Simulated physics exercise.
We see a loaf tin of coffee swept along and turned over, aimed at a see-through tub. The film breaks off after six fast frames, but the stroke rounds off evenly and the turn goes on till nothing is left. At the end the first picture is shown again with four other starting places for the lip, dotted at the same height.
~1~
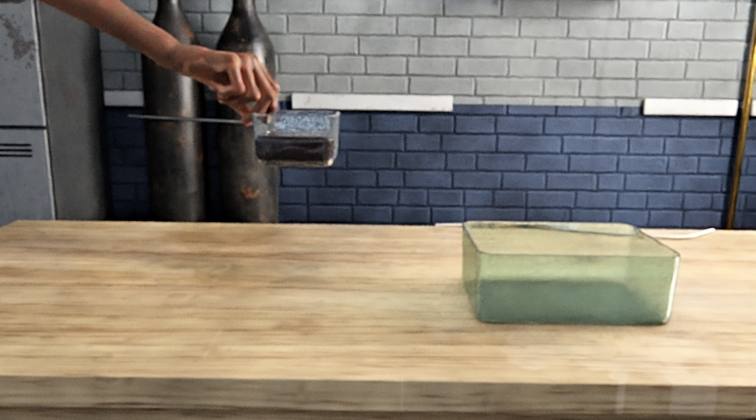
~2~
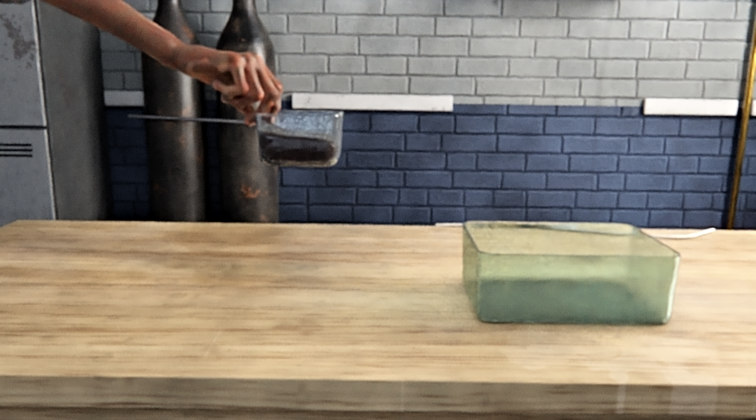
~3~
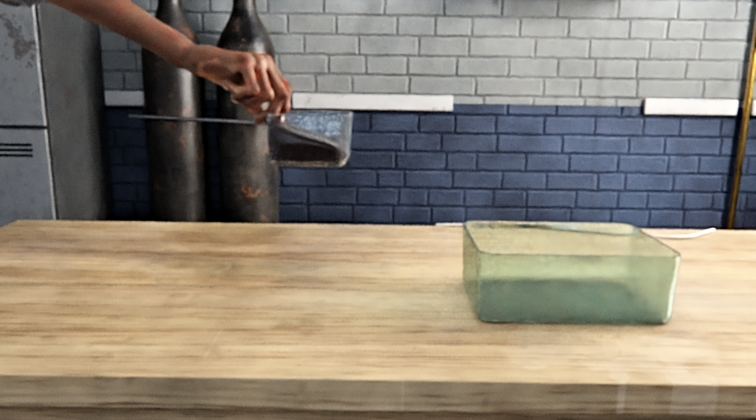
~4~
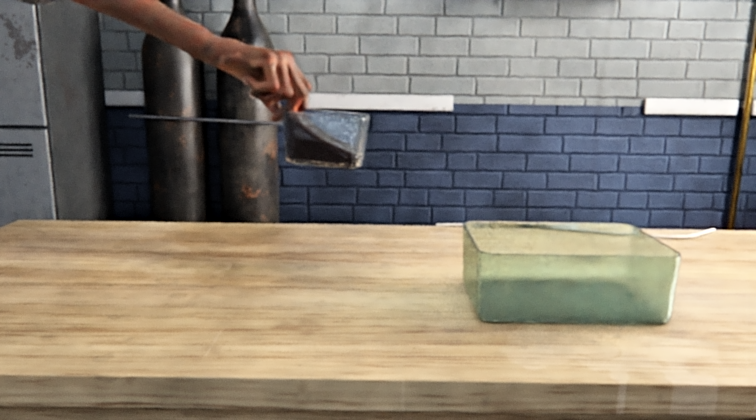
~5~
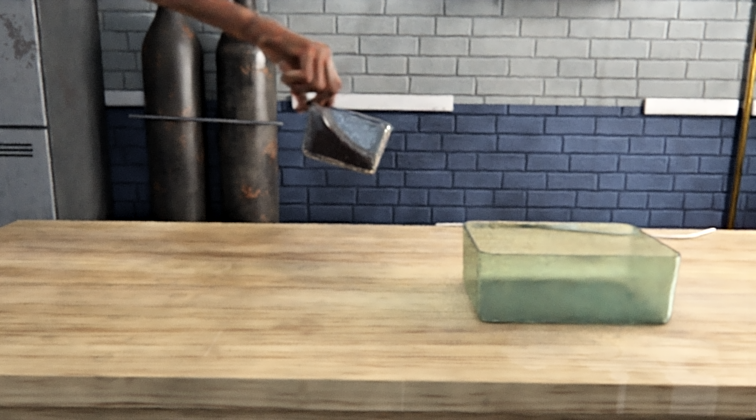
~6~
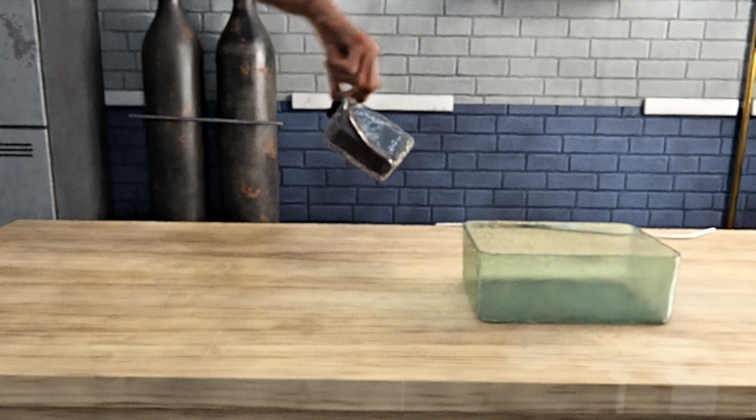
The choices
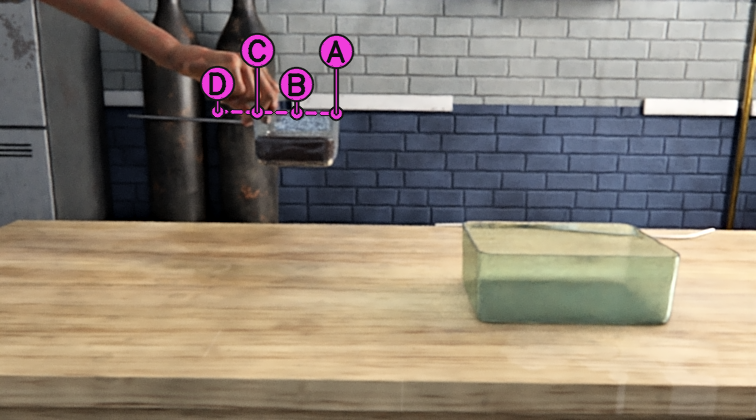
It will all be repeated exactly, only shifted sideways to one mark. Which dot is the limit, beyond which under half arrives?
The limit is C.
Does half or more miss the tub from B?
No, that is safe.
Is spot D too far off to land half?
Yes.
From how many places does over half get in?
Three.
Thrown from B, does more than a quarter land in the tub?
Yes.
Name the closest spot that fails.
D.
On the marked copy, A at (336, 113); B at (296, 112); C at (257, 112); D at (217, 111).
If A is chosen, about 75 % lands in the tub, 7 % falls short and 19 % goes beside or beyond.
If B is chosen, about 77 % lands in the tub, 9 % falls short and 15 % goes beside or beyond.
If C is chosen, about 73 % lands in the tub, 16 % falls short and 11 % goes beside or beyond.
If D is chosen, about 9 % lands in the tub, 85 % falls short and 7 % goes beside or beyond.
